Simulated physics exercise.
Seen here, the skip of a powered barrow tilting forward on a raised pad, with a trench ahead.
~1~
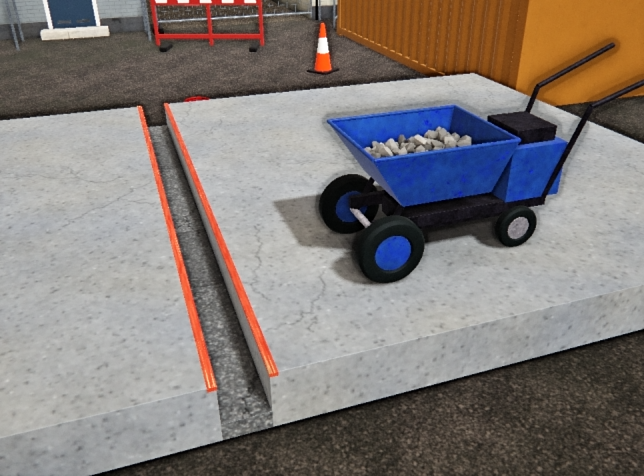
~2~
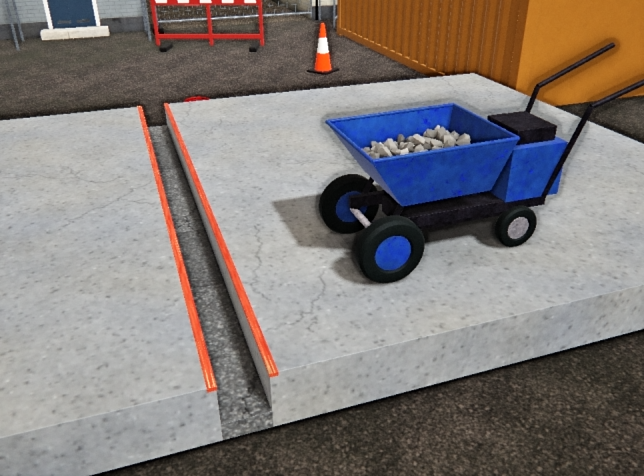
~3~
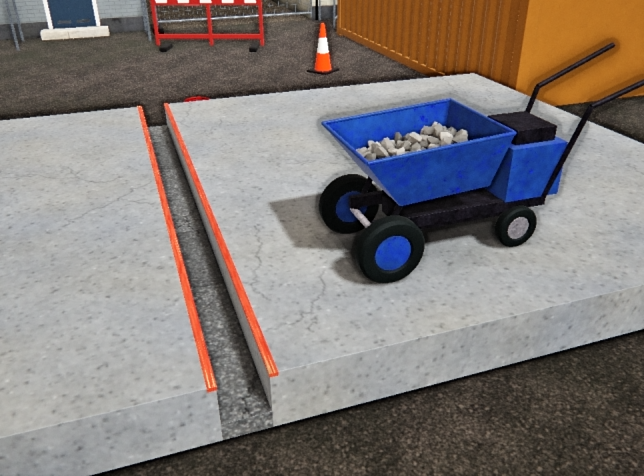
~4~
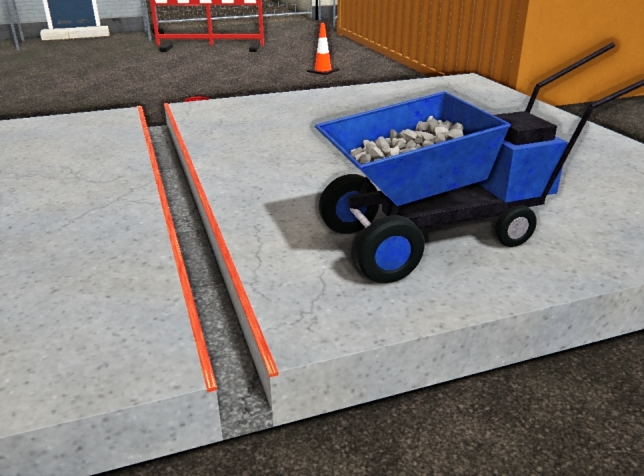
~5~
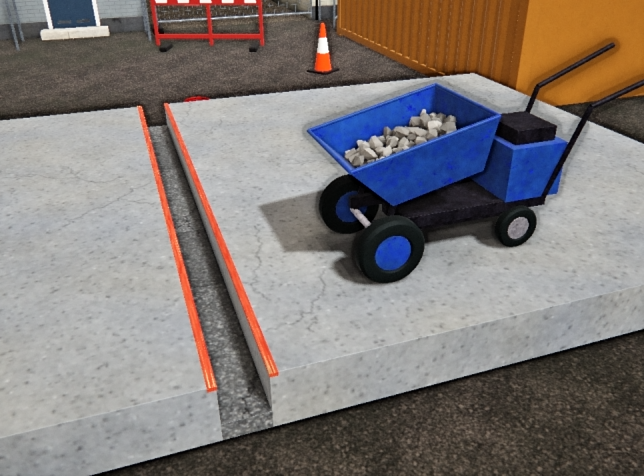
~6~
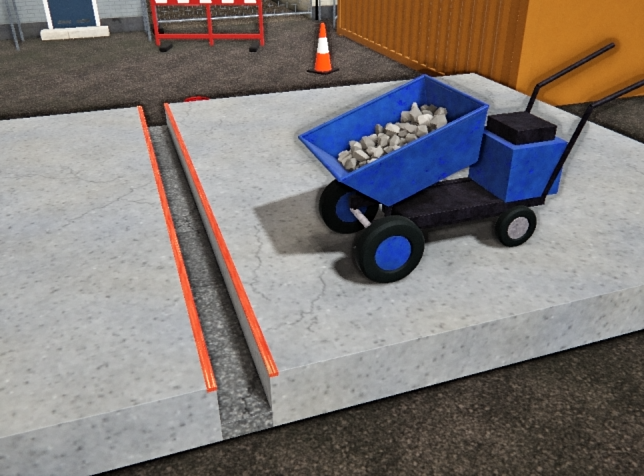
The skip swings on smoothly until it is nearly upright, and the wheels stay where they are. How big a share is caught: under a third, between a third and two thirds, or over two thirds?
Between the edges lies between a third and two thirds of the load.
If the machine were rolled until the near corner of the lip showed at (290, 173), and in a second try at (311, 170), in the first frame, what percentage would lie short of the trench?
The first gives 0 %, the second 0 %.
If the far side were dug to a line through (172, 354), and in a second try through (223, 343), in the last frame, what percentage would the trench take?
About 50 and 40 per cent.
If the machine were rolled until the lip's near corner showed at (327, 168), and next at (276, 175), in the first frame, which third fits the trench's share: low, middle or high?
First beyond two thirds, then under a third.
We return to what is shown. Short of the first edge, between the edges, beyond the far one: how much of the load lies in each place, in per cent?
Short near 45; between near 50; beyond near 0.
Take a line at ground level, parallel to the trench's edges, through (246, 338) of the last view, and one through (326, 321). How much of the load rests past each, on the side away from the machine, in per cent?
Near 40 % and 90 %.
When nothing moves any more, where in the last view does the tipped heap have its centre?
Roughly at (228, 292).
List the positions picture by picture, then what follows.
The first frame shows lip of the skip at (374, 161), level; top of the load at (419, 152), broken stones; first edge of the trench at (259, 335); far edge at (201, 347), the trench under half as wide as the skip, and about as deep as wide.
The second frame shows lip of the skip at (372, 162), level; top of the load at (437, 154).
The third frame shows lip of the skip at (368, 164), tipped barely; top of the load at (434, 151).
The fourth frame shows lip of the skip at (360, 167), tipped a little; top of the load at (429, 147).
The fifth frame shows lip of the skip at (351, 173), tipped a little; top of the load at (444, 138).
The sixth frame shows lip of the skip at (340, 180), tipped clearly; top of the load at (435, 131); first edge of the trench at (259, 335); far edge at (201, 347).
Soon after the last picture, skip tipped steeply; all in the skip.
A little later, skip tipped right over; most in the skip; about a quarter short of the trench; a stray few in or heaped over the trench; a stray few falling.
Later still, skip tipped right over; about a quarter in the skip; about a third short of the trench; about half in or heaped over the trench.
By the end, skip tipped right over; a small part in the skip; about half short of the trench; about half in or heaped over the trench; none beyond it.
